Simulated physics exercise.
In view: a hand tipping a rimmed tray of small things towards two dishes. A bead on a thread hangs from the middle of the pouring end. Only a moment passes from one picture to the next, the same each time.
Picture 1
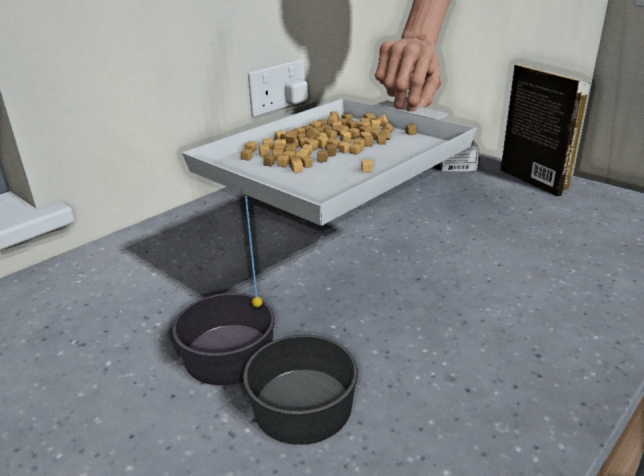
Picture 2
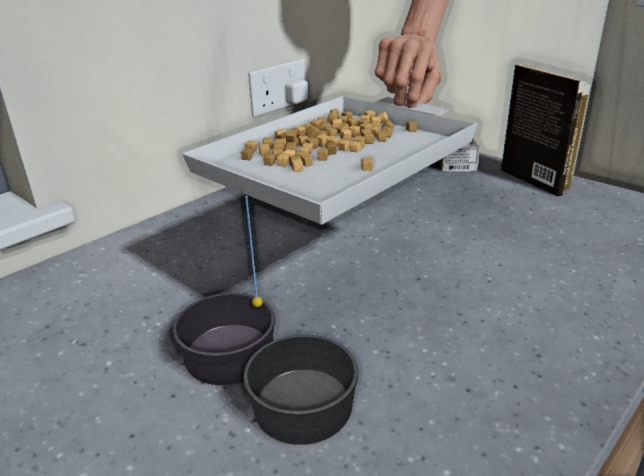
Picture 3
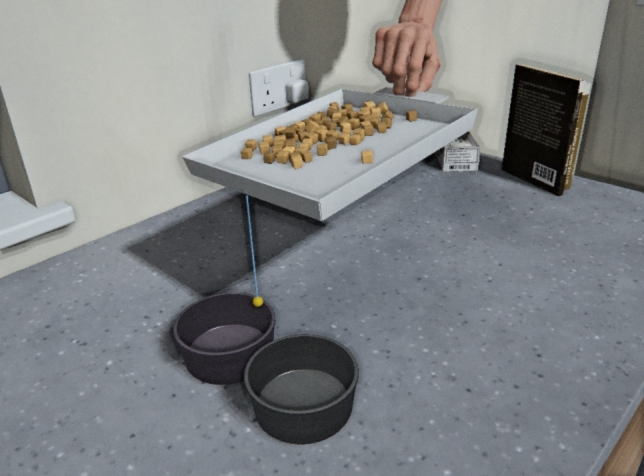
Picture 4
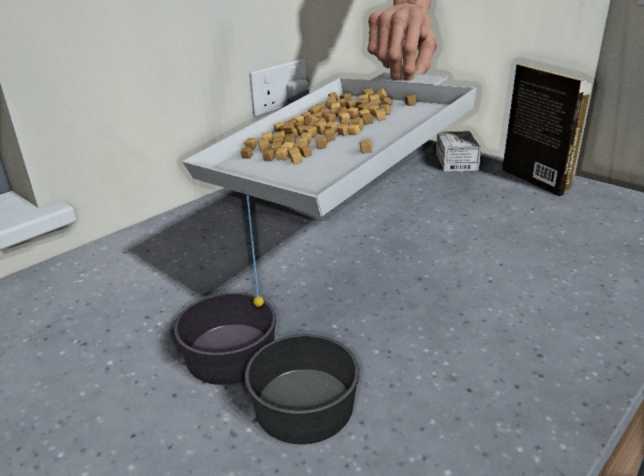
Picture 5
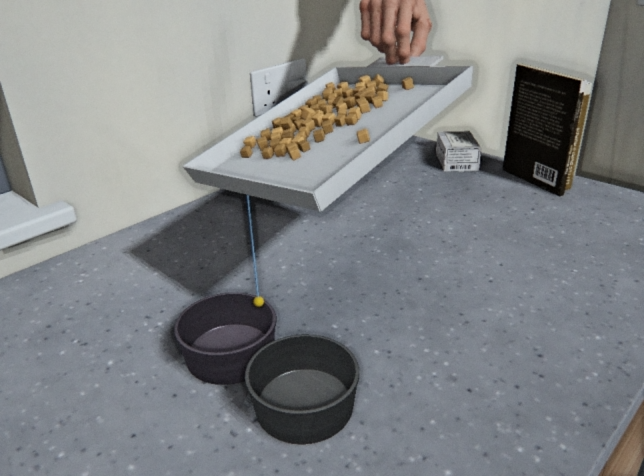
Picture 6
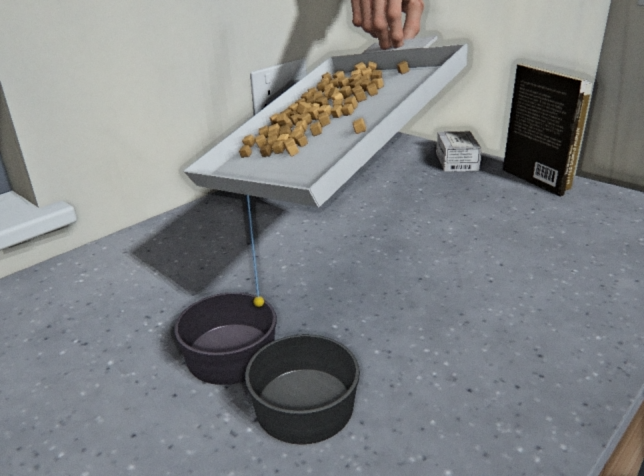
On a speckled grey worktop, a hand raising the far end of a white tray of small brown cubes above two dark dishes.
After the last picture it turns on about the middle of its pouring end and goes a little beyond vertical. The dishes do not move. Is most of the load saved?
In the dishes lies only the smaller part of it.
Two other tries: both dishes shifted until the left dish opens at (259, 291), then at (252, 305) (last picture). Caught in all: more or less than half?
The first try: The smaller part. The second: Under half.
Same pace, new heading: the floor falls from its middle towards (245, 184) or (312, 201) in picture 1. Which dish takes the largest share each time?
First the left one, then right.
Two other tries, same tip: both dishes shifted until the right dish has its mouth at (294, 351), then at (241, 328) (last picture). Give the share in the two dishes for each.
About 30 and 60 per cent.
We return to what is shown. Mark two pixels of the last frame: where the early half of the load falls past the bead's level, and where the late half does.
Early half (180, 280), late half (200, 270).
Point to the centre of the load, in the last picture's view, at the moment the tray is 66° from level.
Around (237, 144).
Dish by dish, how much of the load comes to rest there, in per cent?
Left dish: 20 %, right dish: 0 %.
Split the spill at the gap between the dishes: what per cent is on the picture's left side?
About 100 per cent.
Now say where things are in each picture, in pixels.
Corners of the pouring end at (187, 152) and (320, 202), level; middle of the load at (321, 138), small wooden cubes; left dish at (186, 360); right dish at (261, 416); bead on its thread at (257, 302), in the first frame.
Corners of the pouring end at (188, 153) and (320, 201), level; middle of the load at (322, 136), in the second frame.
Corners of the pouring end at (187, 156) and (319, 198), tipped barely, lowest at the left corner; middle of the load at (321, 131), in the third frame.
Corners of the pouring end at (188, 160) and (317, 194), tipped a little, lowest at the left corner; middle of the load at (320, 123), in the fourth frame.
Corners of the pouring end at (188, 165) and (313, 190), tipped clearly, lowest at the left corner; middle of the load at (318, 115), in the fifth frame.
Corners of the pouring end at (188, 169) and (309, 186), tipped clearly, lowest at the left corner; middle of the load at (314, 108); left dish at (188, 359); right dish at (263, 416), in the sixth frame.
Soon, tray tipped steeply; nearly all on the tray; a stray few in the air.
A while on, tray tipped past a quarter turn; nearly all on the tray; a stray few in the left dish; a stray few outside both.
Towards the end, tray tipped past a quarter turn; about a quarter in the left dish; most outside both.
Finally, tray tipped past a quarter turn; none in the right dish; about a quarter in the left dish; most outside both.
